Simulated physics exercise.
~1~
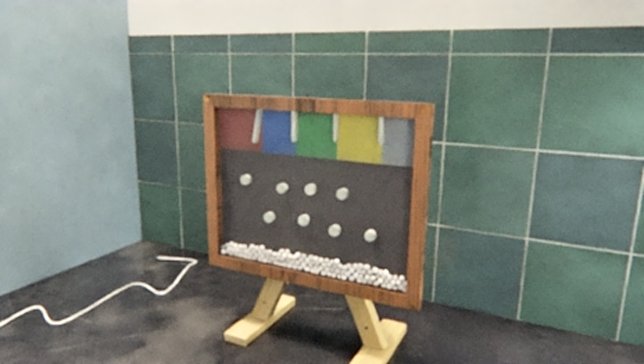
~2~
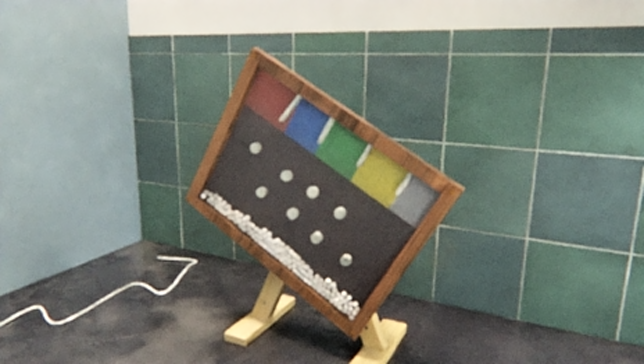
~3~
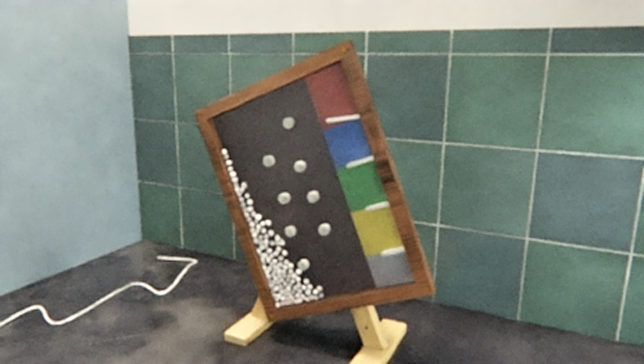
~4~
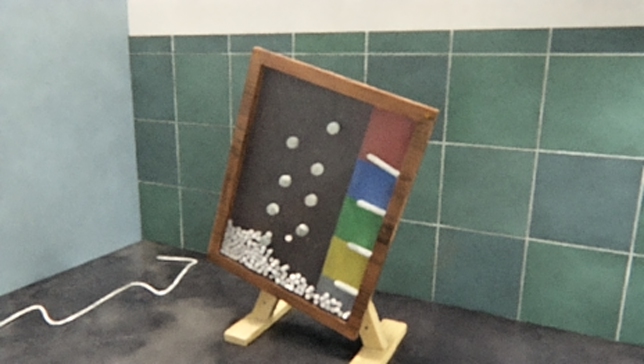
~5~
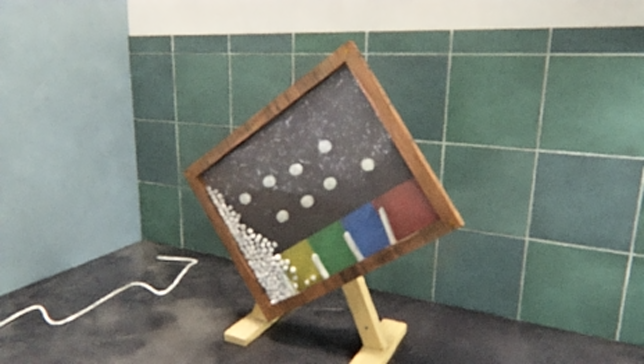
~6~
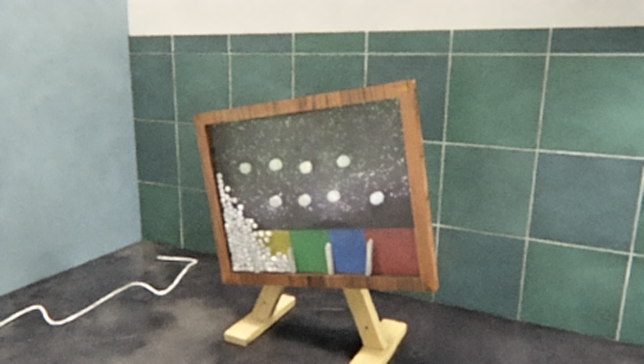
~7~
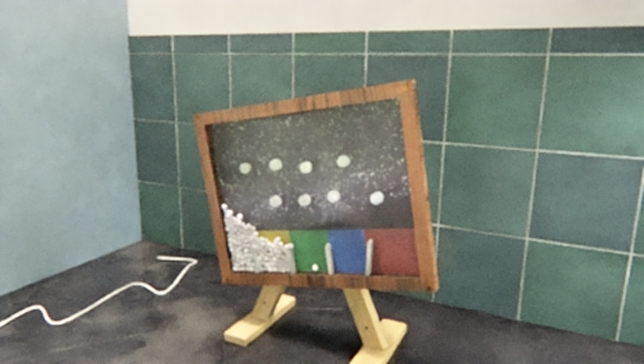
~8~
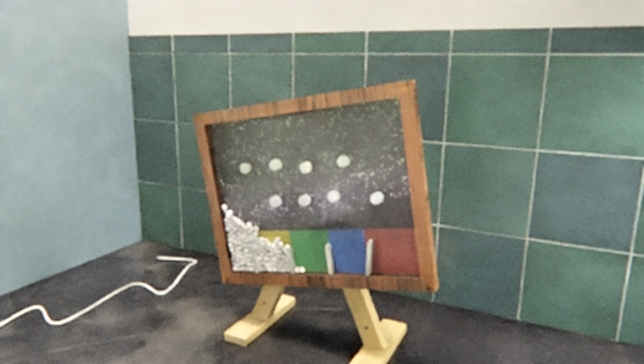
On a dark counter by green tiles, a framed board turns clockwise until nearly inverted, white balls settling in yellow and grey pockets.
